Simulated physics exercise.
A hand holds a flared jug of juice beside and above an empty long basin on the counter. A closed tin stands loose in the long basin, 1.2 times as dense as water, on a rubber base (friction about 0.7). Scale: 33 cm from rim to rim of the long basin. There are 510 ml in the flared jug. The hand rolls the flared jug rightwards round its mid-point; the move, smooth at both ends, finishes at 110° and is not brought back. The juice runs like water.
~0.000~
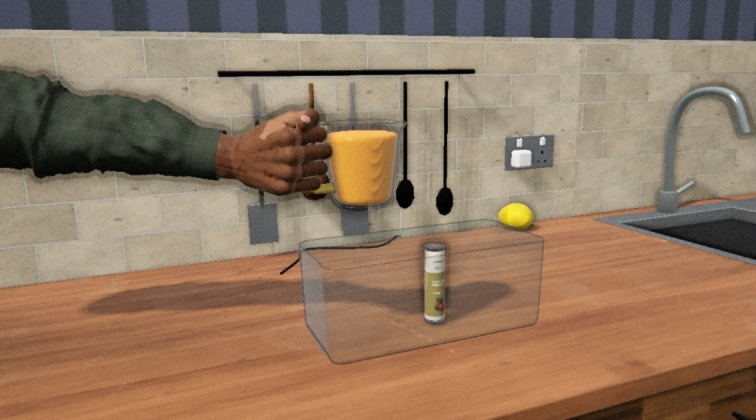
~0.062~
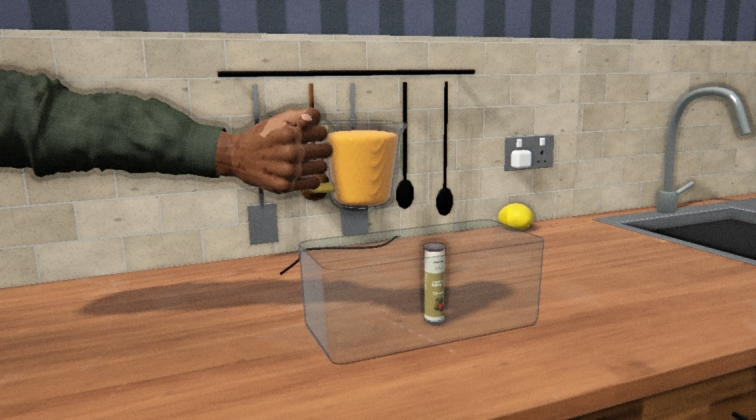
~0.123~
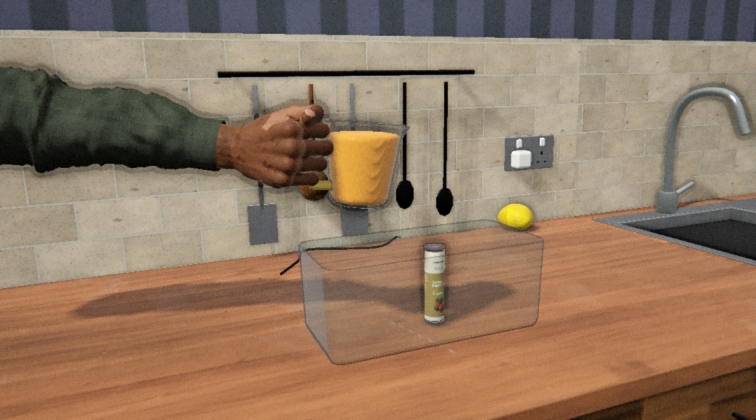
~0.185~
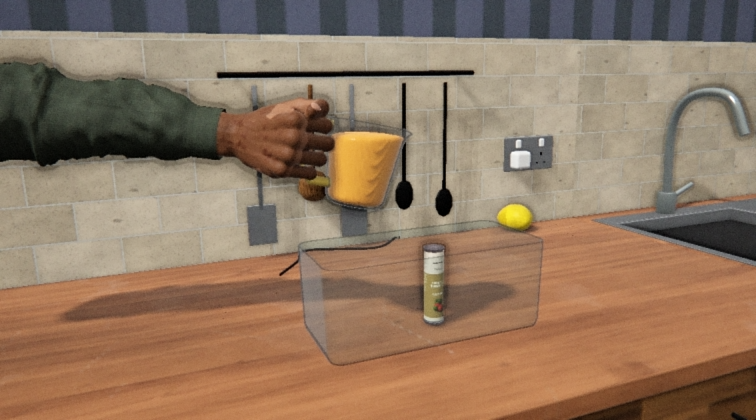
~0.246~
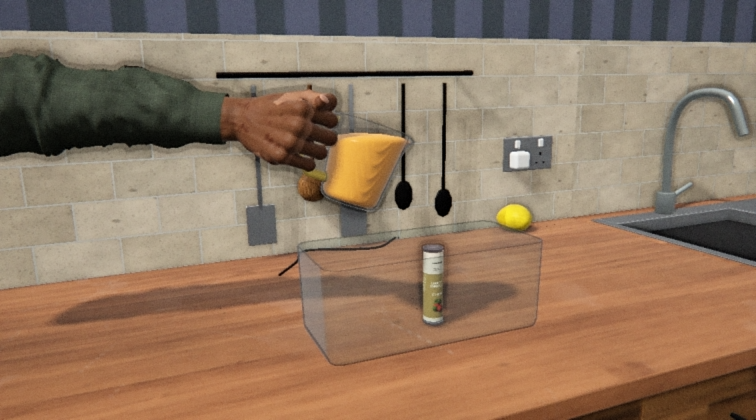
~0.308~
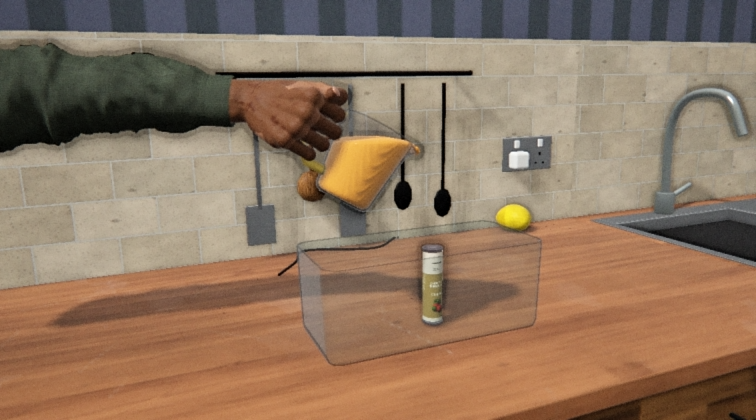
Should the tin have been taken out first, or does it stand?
It falls.
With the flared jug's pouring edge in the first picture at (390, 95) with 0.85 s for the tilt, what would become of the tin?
Then it falls.
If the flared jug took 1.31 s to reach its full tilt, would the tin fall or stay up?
The tin stays up.
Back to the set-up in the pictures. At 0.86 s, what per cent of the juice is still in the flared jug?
Some 6 per cent.
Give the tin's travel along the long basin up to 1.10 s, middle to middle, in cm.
About 4 cm.
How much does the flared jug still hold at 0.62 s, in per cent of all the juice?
Near 48 in a hundred.
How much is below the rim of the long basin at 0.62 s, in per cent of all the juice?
About 28 per cent.
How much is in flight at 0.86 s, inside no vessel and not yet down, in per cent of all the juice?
Some 6 per cent.
After 0.62 s the tilt is 91° and 49 per cent is still to pour; the tin stands where it began.
After 0.86 s the tilt is 110° and 6 per cent is still to pour; the tin stands where it began.
After 1.10 s the tilt is 110° and 0 per cent is still to pour; the tin leans 41°.
After 1.36 s the tilt is 110° and 0 per cent is still to pour; the tin lies on its side.
In the end the tin lies on its side.
